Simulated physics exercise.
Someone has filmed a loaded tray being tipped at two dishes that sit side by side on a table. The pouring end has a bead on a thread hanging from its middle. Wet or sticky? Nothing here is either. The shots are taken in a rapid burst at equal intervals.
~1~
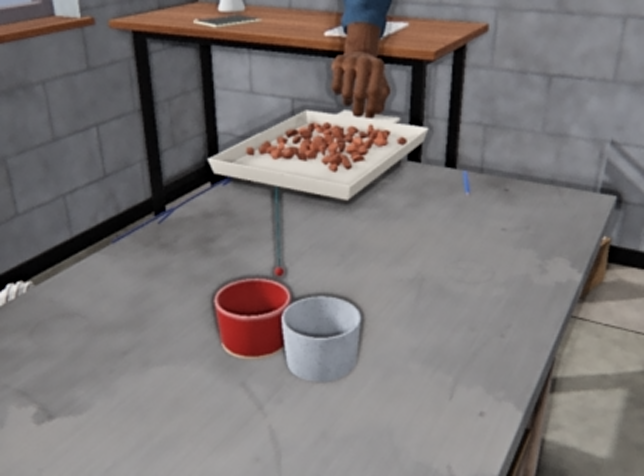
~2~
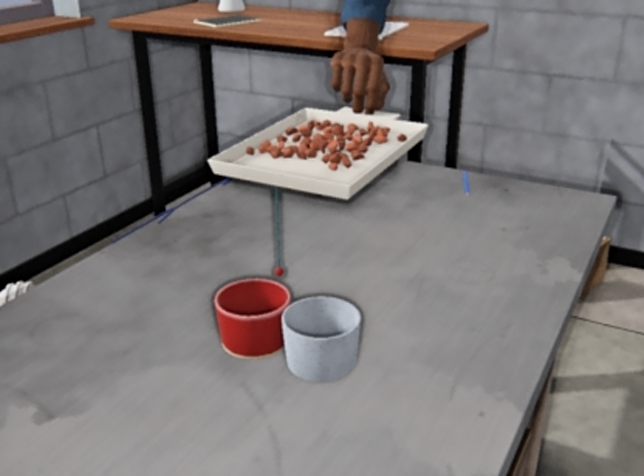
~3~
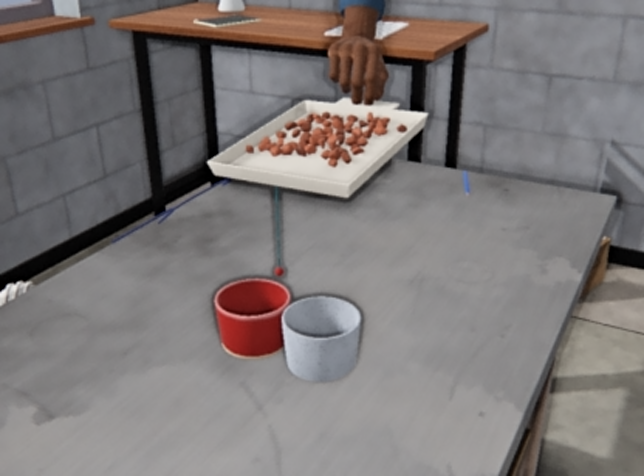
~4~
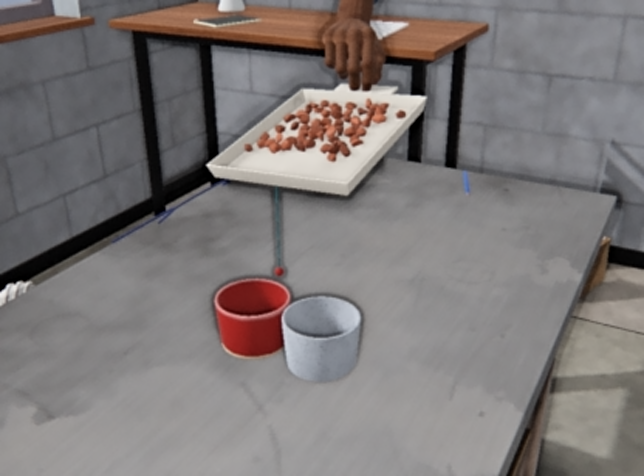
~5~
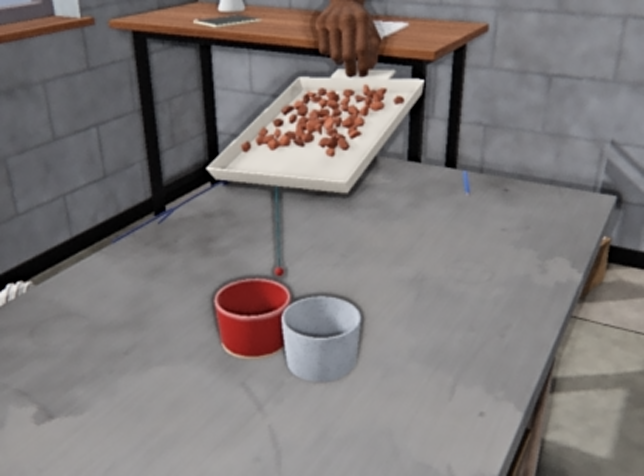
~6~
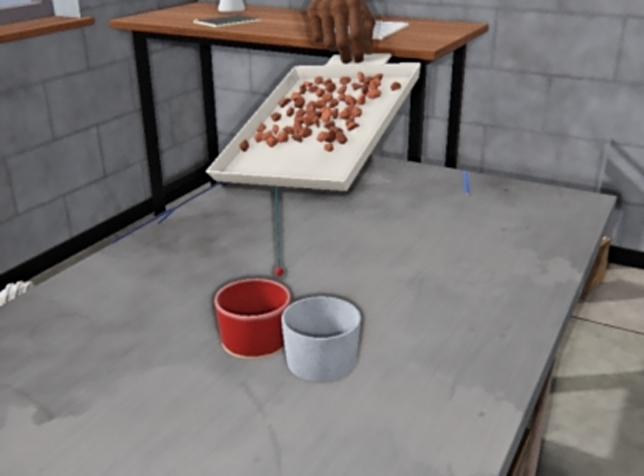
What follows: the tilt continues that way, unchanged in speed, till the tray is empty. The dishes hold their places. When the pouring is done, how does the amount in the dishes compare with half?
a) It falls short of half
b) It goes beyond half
It falls short of half.
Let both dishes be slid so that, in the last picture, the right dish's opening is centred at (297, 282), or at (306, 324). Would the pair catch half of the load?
Together the dishes get less than a half first, then less than a half.
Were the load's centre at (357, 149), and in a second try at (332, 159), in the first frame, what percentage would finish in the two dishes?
Near 30 % and 30 %.
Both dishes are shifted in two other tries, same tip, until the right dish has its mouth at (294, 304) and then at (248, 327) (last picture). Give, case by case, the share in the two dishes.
Roughly 60% first, roughly 20% second.
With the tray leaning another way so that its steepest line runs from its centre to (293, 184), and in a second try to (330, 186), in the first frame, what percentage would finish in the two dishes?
70 % then 60 %, roughly.
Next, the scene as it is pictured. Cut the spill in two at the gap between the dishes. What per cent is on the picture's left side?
100 per cent, roughly.
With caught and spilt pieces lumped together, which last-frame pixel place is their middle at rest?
Near pixel (199, 322).
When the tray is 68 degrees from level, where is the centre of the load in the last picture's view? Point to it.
Roughly (239, 168).
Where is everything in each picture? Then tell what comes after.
In the first frame, corners of the pouring end (214, 159) and (348, 184), level; middle of the load (332, 145), bits of crushed brick; left dish (233, 333); right dish (303, 355); bead on its thread (280, 272).
In the second frame, corners of the pouring end (214, 159) and (347, 184), level; middle of the load (332, 143).
In the third frame, corners of the pouring end (213, 161) and (347, 183), tipped barely, lowest at the left corner; middle of the load (331, 137).
In the fourth frame, corners of the pouring end (212, 164) and (345, 181), tipped a little, lowest at the left corner; middle of the load (330, 128).
In the fifth frame, corners of the pouring end (212, 167) and (344, 179), tipped clearly, lowest at the left corner; middle of the load (328, 119).
In the sixth frame, corners of the pouring end (212, 169) and (342, 178), tipped clearly, lowest at the left corner; middle of the load (325, 110), just a few on the move; left dish (233, 333); right dish (303, 355).
Just after the last frame, tray tipped steeply; the larger part on the tray; roughly a quarter in the air.
A moment on, tray tipped past a quarter turn; about a tenth on the tray; roughly a quarter in the left dish; roughly two thirds outside both; about a tenth in the air.
Further on, tray tipped past a quarter turn; roughly a quarter in the left dish; the larger part outside both.
When it is over, tray tipped past a quarter turn; not one in the right dish; roughly a quarter in the left dish; the larger part outside both.
